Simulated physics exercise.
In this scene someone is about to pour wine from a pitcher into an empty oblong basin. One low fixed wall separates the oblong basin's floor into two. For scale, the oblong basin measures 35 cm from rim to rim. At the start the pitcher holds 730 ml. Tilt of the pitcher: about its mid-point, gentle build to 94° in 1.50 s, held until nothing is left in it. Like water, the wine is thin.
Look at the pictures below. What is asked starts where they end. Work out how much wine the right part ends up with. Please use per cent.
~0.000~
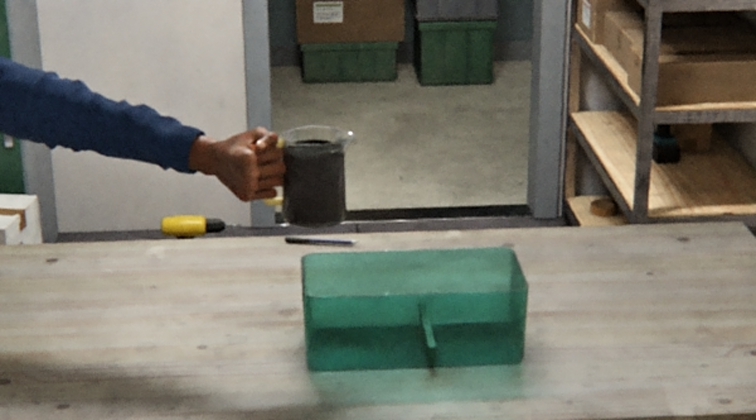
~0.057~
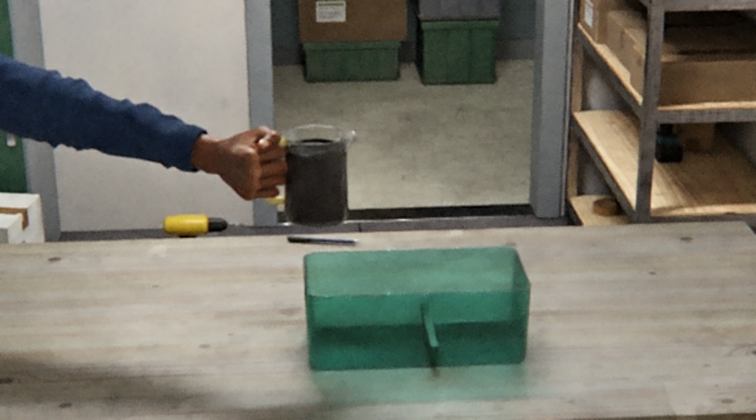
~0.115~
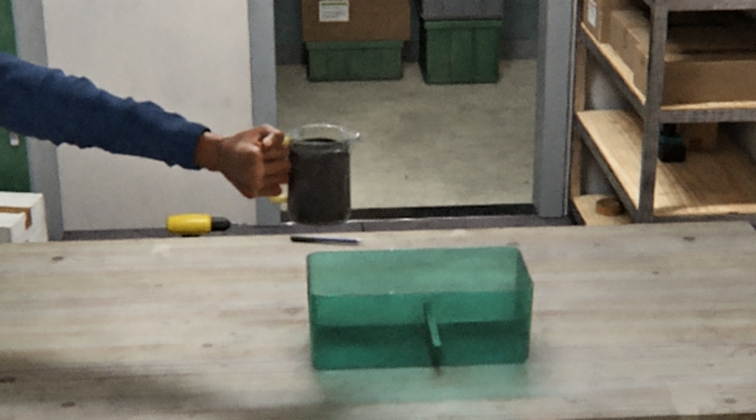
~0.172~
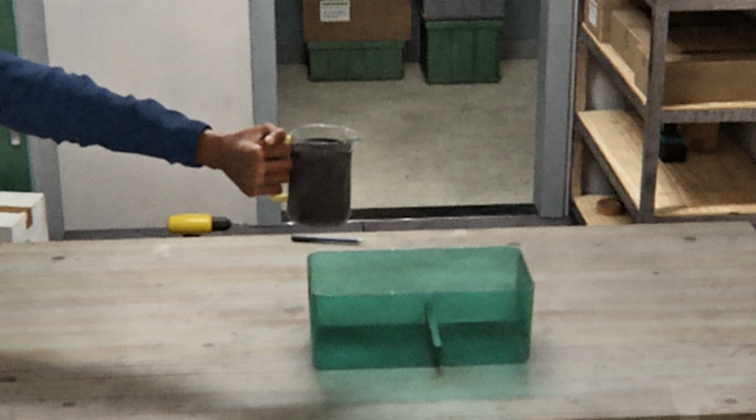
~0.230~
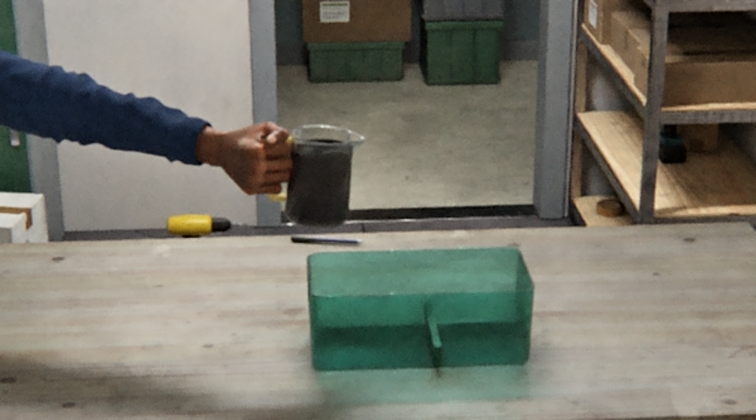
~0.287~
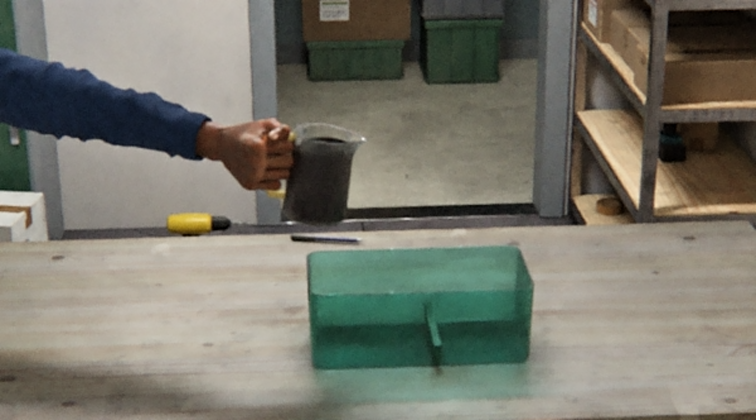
I would put it at 28 per cent.
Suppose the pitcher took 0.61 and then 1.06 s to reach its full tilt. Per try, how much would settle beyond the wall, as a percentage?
I'd expect close to 30 per cent and then close to 30 per cent.
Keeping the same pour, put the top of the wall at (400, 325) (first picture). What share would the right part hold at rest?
Roughly 85 %.
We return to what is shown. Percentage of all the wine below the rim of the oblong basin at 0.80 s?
Some 1 per cent.
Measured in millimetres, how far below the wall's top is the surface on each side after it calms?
It's around 16 mm on the left side and around 24 mm on the right side.
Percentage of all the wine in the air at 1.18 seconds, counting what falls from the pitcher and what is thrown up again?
Close to 16 per cent.
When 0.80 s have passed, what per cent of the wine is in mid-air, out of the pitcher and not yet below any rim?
7 per cent.
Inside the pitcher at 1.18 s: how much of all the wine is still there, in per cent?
Close to 58 in a hundred.
By 0.80 s the tilt is 52° and 92 per cent is still to pour, 1 is left of the wall and 0 right of it.
By 1.18 s the tilt is 84° and 57 per cent is still to pour, 15 is left of the wall and 12 right of it.
By 1.57 s the tilt is 94° and 17 per cent is still to pour, 50 is left of the wall and 25 right of it.
By 2.00 s the tilt is 94° and 5 per cent is still to pour, 66 is left of the wall and 27 right of it.
At rest 70 per cent lies left of the wall, 28 right of it and 1 outside.
